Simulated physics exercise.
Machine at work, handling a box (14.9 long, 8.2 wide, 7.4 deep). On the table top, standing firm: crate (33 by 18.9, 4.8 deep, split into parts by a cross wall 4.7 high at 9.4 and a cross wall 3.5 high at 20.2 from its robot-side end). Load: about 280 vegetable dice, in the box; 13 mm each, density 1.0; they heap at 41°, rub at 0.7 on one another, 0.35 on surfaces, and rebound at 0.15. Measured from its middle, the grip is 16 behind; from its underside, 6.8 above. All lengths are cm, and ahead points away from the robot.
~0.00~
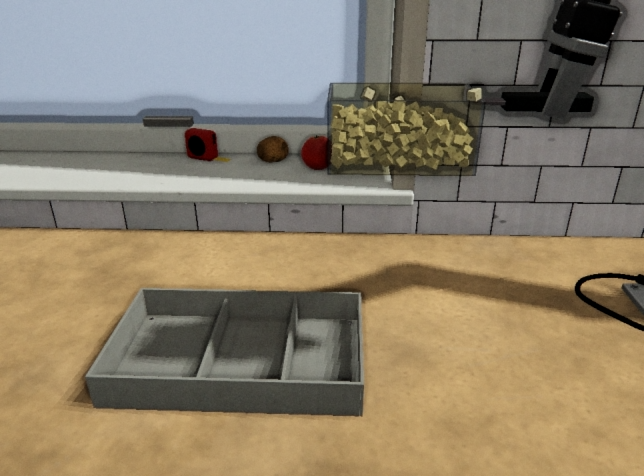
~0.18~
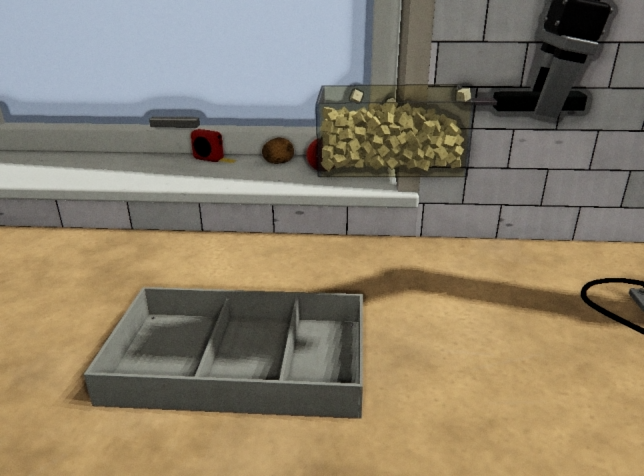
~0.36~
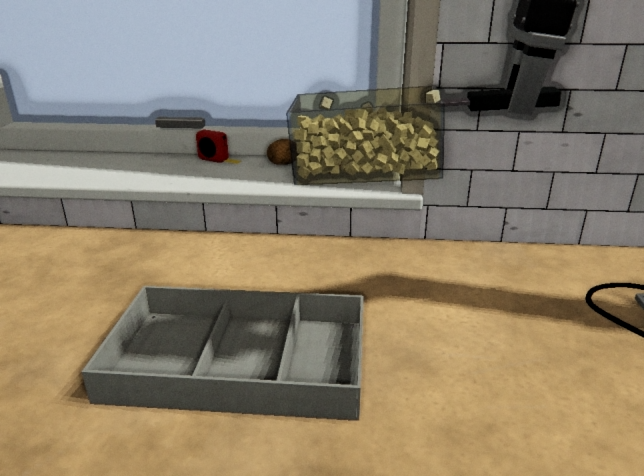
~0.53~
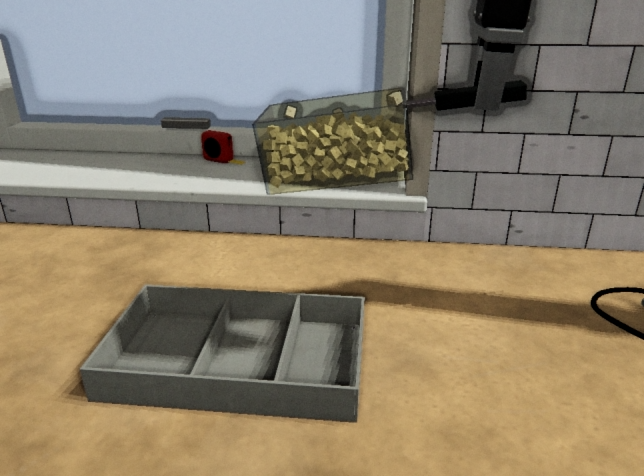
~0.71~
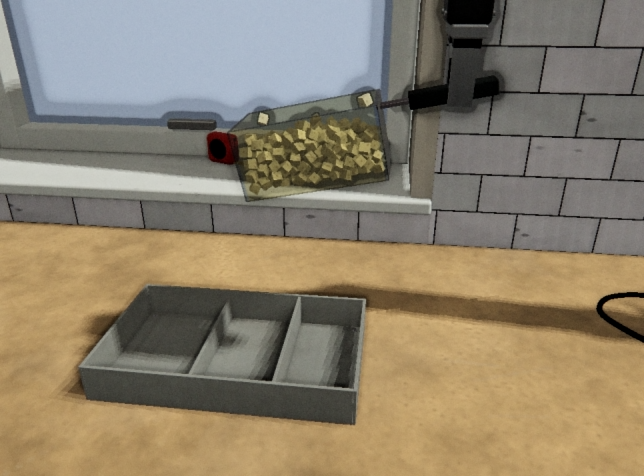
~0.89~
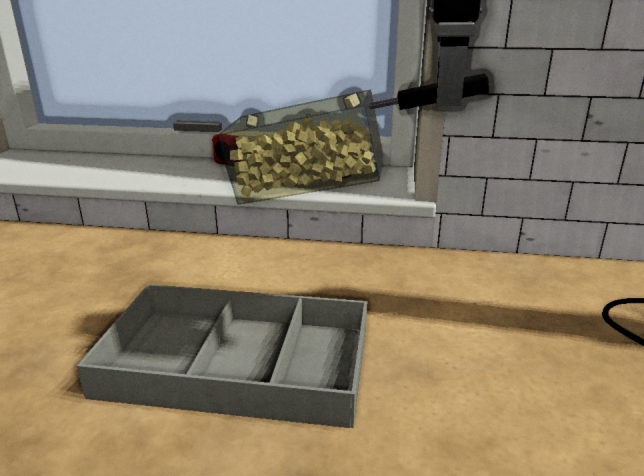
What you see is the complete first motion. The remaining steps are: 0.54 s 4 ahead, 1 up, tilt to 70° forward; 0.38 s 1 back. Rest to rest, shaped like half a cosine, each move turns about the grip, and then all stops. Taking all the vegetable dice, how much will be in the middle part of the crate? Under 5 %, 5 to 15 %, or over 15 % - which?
I would say under 5 %.
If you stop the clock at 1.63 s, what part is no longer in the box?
Around 0 % has gone out so far.
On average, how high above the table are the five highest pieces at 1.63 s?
Height: Some 28 cm.
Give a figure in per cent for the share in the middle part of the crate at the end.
I'd put it near 2 per cent.
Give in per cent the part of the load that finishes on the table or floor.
Around 0 in a hundred.
After 1.26 s, tilted 57° forward, highest piece 29 above the table; 280 in the box.
After 1.63 s, tilted 70° forward, highest piece 28 above the table; 278 in the box, 2 in the robot-side part.
After 2.01 s, tilted 70° forward, highest piece 28 above the table; 256 in the box, 15 in the robot-side part, 5 in the middle part, 4 in flight or on a rim.
After 3.06 s, tilted 70° forward, highest piece 28 above the table; 254 in the box, 19 in the robot-side part, 7 in the middle part.
In the end, 254 in the box, 19 in the robot-side part, 7 in the middle part. That is 2 % in the middle part of the crate.
